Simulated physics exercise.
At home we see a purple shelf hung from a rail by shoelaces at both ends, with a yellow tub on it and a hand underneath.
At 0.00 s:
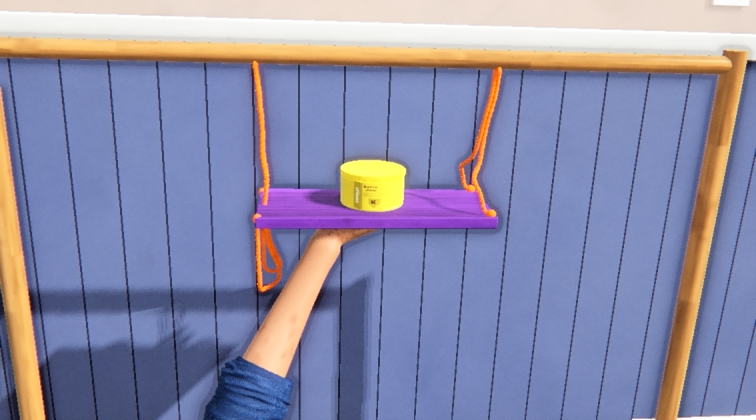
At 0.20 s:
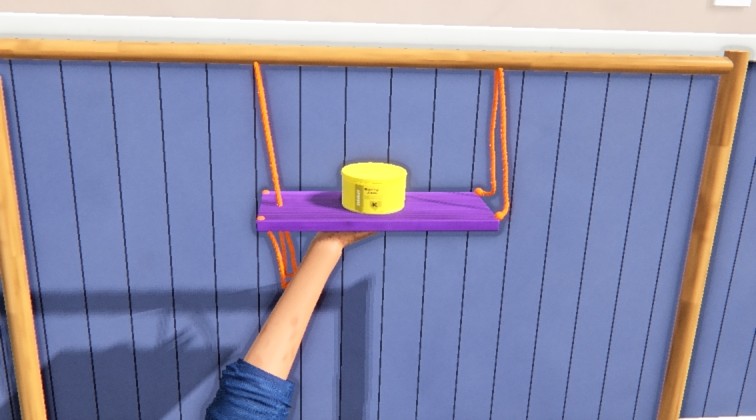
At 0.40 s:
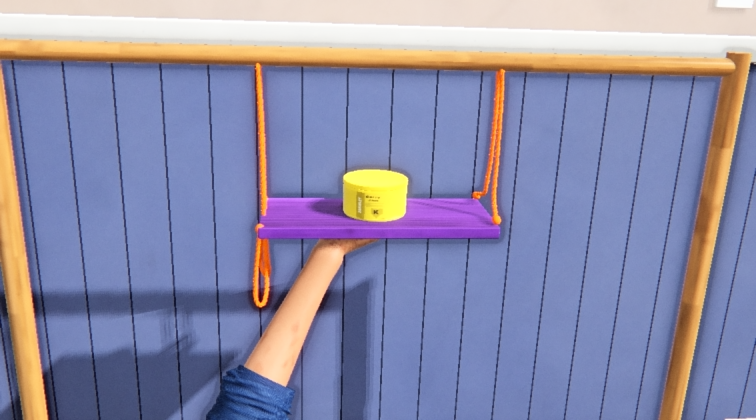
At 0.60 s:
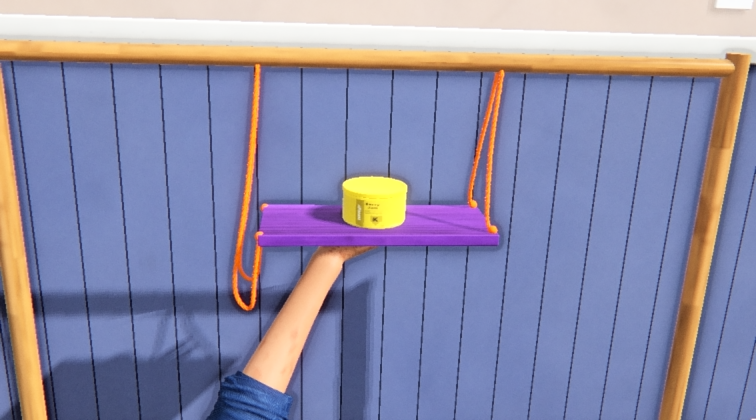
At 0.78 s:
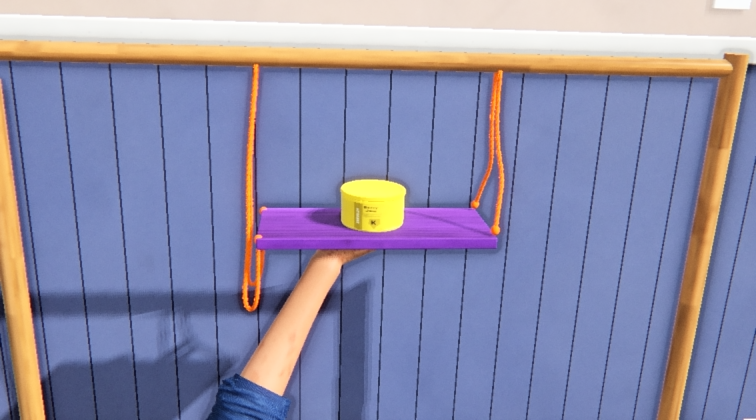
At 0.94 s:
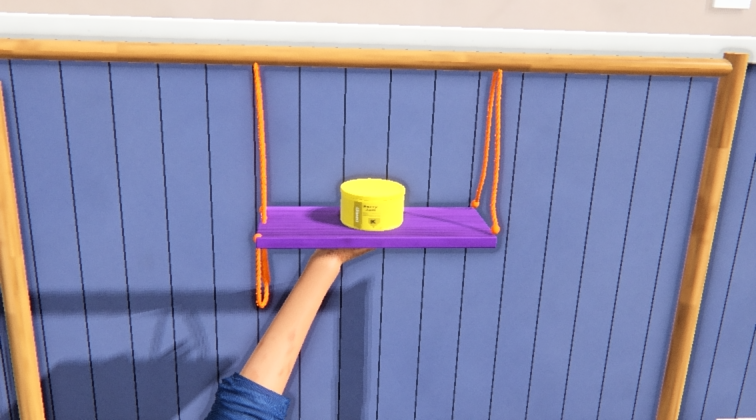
At home, the view looks straight at a blue panelled wall framed by wooden rails, and the camera stays still. A purple shelf hangs from the top rail by orange shoelaces, with a yellow tub near its middle and a blue-sleeved arm reaching up from below, hand underneath. The hand, shelf and tub sink slightly together, while the slack left laces swing and loop below the shelf and the right ones shift.
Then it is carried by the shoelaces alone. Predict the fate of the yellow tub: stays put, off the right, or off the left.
Off the left.
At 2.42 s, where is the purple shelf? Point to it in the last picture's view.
Close to pixel (433, 293).
Around 1.36 s, board tipped 32° down to the left; tub falling near (272, 333).
Around 1.90 s, board tipped 48° down to the left; tub on the floor.
Around 2.42 s, board tipped 43° down to the left; tub on the floor.
Finally, board tipped 45° down to the left; tub on the floor. The yellow tub falls from the left end.
